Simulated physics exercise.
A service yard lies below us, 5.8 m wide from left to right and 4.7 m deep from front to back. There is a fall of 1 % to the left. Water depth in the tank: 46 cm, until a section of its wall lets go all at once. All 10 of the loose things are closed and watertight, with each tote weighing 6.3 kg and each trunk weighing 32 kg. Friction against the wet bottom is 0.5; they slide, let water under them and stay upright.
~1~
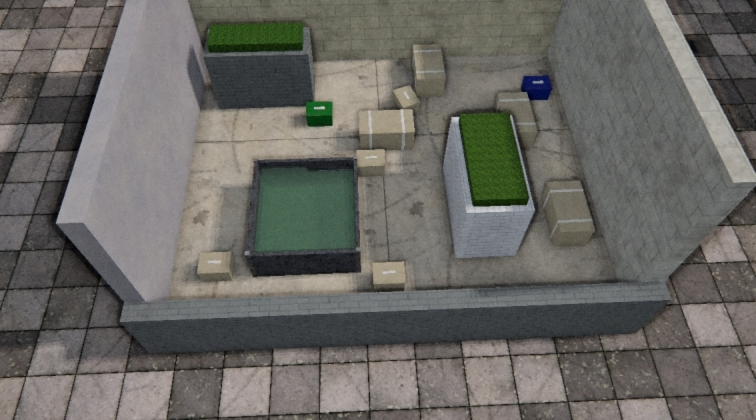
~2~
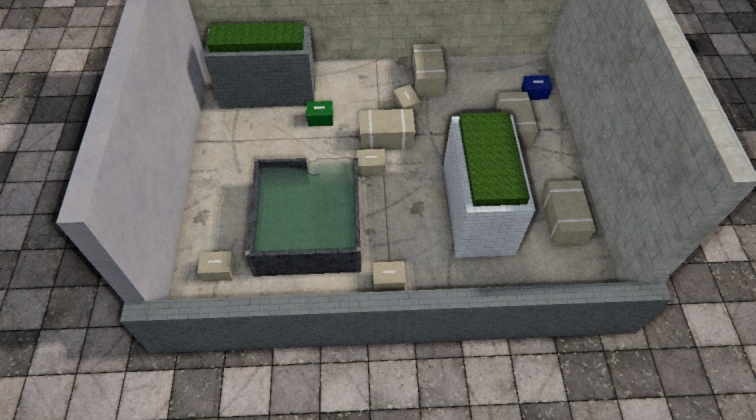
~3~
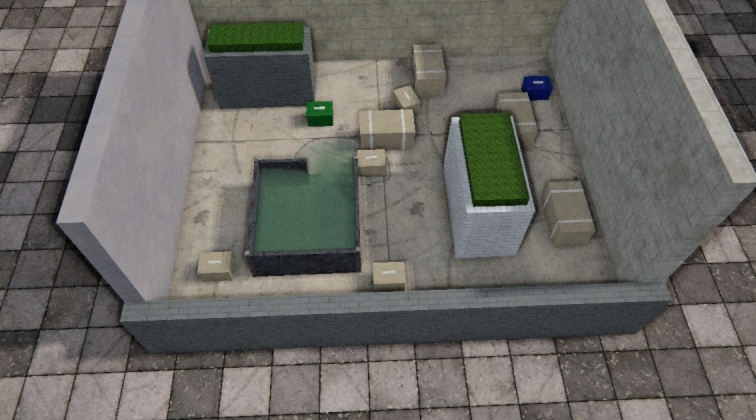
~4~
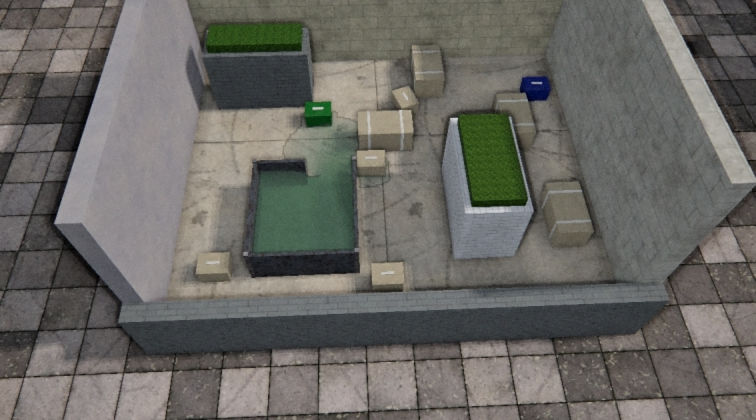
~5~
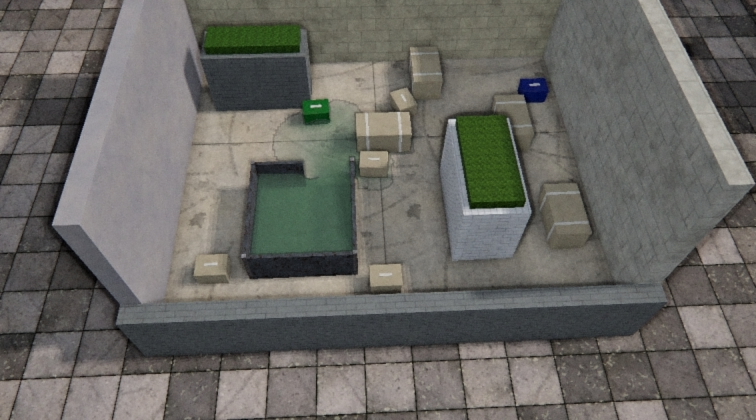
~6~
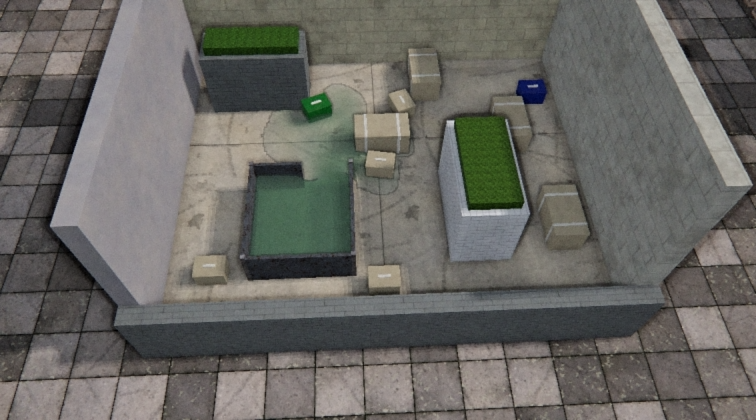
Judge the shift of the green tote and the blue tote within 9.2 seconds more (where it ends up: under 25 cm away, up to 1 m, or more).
Here's what I'd expect: The green tote is pushed a long way while the blue tote remains in place.
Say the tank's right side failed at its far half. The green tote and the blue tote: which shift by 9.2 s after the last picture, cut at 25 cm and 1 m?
Log: Green tote negligible displacement; blue tote small displacement.
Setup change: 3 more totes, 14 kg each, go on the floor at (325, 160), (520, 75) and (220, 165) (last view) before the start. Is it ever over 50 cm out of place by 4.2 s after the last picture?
Listed order gives above the limit, within the limit, within the limit.
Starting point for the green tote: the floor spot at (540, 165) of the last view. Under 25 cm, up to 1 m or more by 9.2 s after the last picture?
I'd say it does not really move.
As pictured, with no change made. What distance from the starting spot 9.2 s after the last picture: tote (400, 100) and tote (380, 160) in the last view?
Lab note - net shifts in order: 80 cm; 80 cm.
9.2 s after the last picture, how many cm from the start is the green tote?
200 cm.
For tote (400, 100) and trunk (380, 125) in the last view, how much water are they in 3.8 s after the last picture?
I'd estimate 3 cm for the first and 6 cm for the second.
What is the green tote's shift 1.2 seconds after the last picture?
Shift: About 100 cm.
Then, 1.2 s after the last picture the green tote is near (323, 59), 1.1 m from its start, afloat; the blue tote is near (533, 86), 0.0 m from its start, aground; 1 afloat.
Then, 3.8 s after the last picture the green tote is near (209, 63), 2.0 m from its start, afloat; the blue tote is near (533, 86), 0.0 m from its start, aground; 1 afloat.
Then, 6.2 s after the last picture the green tote is near (210, 66), 2.0 m from its start, afloat; the blue tote is near (533, 86), 0.0 m from its start, aground; 1 afloat.
Then, 9.2 s after the last picture the green tote is near (210, 67), 2.0 m from its start, afloat; the blue tote is near (533, 86), 0.0 m from its start, aground; 2 afloat.
